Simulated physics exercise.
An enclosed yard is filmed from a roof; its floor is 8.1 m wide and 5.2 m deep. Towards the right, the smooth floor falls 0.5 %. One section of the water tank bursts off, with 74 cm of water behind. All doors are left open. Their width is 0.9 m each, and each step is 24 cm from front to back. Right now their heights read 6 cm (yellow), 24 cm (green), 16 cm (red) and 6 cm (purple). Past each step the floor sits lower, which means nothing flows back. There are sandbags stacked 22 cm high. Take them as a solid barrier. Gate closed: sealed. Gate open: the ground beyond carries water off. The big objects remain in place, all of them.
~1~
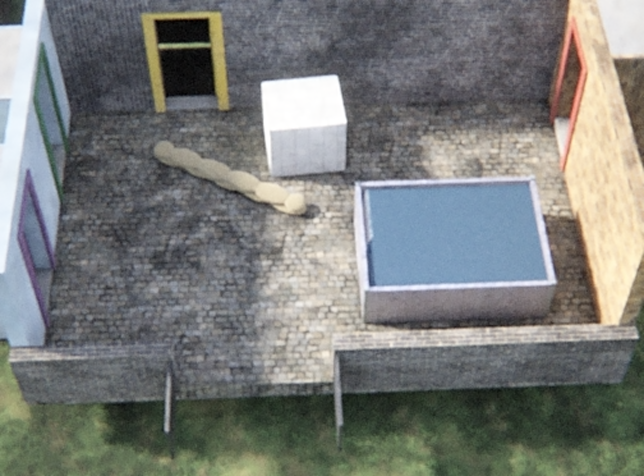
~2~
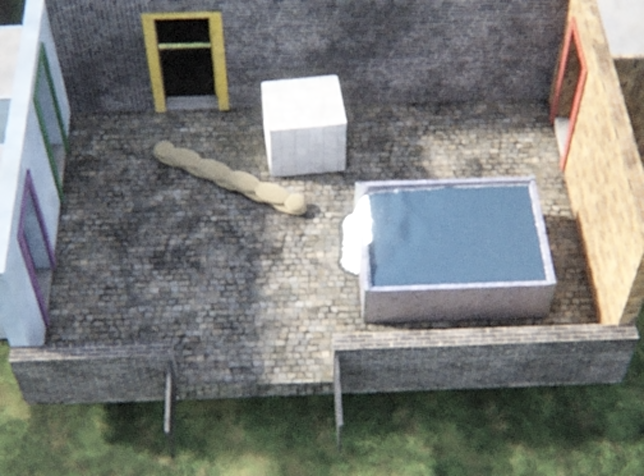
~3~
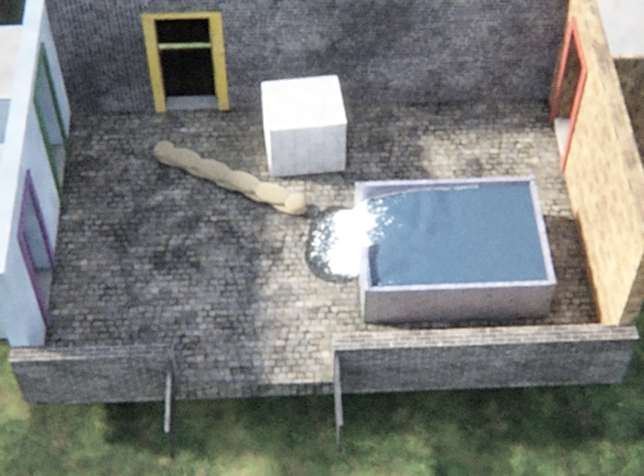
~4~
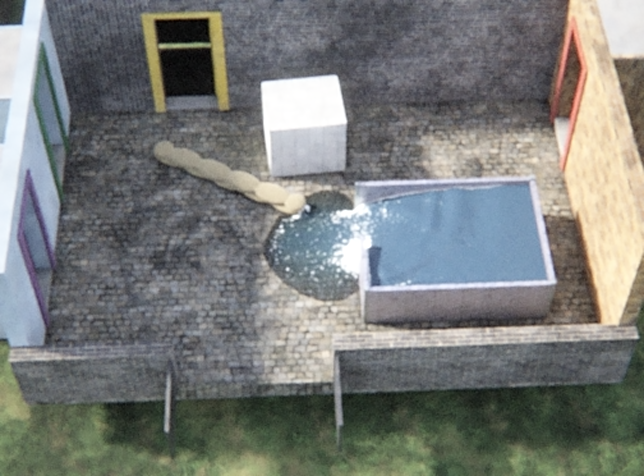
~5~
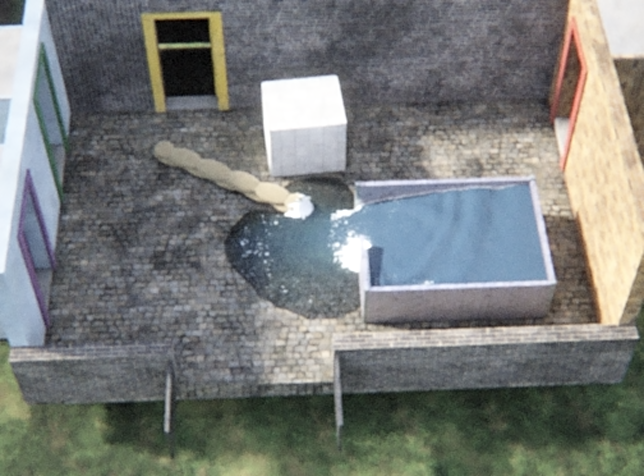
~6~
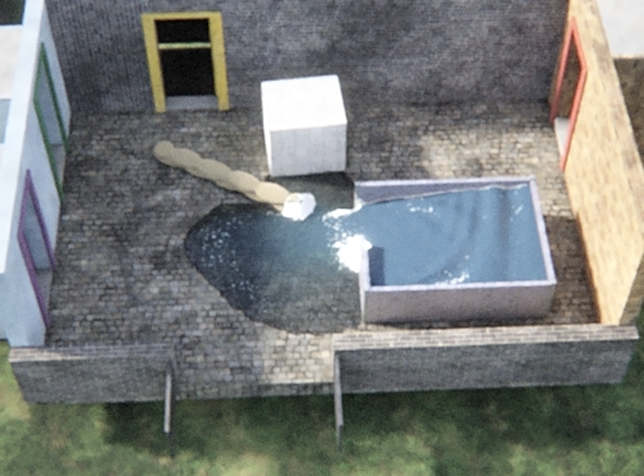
To begin with, a blue water tank sits still in a walled, paved yard, near a white block and a row of sandbags. Water bursts out of the tank's left side, foaming white, then spreads leftward across the paving in a widening dark pool, splashing against the sandbags' near end.
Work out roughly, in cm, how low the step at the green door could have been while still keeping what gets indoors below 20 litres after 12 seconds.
No lower than about 13.5 cm.
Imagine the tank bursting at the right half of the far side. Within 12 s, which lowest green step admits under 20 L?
About 7.5 centimetres.
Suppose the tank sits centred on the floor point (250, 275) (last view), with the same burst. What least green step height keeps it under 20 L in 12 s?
Roughly 17 centimetres.
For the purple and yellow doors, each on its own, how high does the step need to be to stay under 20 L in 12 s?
Some 20 cm for purple, some 9.5 cm for yellow.
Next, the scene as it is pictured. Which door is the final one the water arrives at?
Red.
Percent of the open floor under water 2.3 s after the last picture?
About 60 per cent.
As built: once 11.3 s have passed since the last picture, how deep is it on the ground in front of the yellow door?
Lab note: Depth approx. 9.0 cm.
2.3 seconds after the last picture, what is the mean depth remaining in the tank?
It averages near 39 cm.
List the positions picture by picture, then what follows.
The first frame shows still water, 74 cm deep, in the water tank at (452, 235); the green door at (52, 132) is dry.
In the second frame, the front is at (342, 265), 0.3 m from the gap at (361, 234); 0.2 m2 of floor is wet, 74 cm left at the back.
In the third frame, water pours out at (361, 235) and has run 0.8 m, to (311, 260); about 11 cm deep outside, 74 cm at the back.
In the fourth frame, the front is at (271, 258), 1.4 m from the gap at (361, 235); 2.0 m2 of floor is wet, 74 cm left at the back.
In the fifth frame, water pours out at (361, 235) and has run 2.0 m, to (232, 256); about 6 cm deep outside, 74 cm at the back.
In the sixth frame, the gap is at (361, 235), the front 2.6 m out at (189, 245); the back of the water tank holds 74 cm; the green door at (52, 132), 5.0 m from the gap, is still 2.5 m from the nearest water.
Then, 0.7 s after the last picture water covers 35 % of the floor, deepest (40 cm) near (348, 237); it has not reached the green door.
Then, 2.3 s after the last picture water covers 60 % of the floor, deepest (29 cm) near (47, 324); 18 cm at the green door, 0 litres in over its 24 cm step.
Then, 11.3 s after the last picture water covers 95 % of the floor, deepest (12 cm) near (558, 358); 9 cm at the green door, 0 litres in over its 24 cm step.
At the green door as built, the water peaked near 20 cm, 1.9 s after the last picture.
With a step of 11 cm, 47 litres would have come in within the 12 s; with 15 cm, 12 litres. So under 20 litres takes about 13.5 cm.
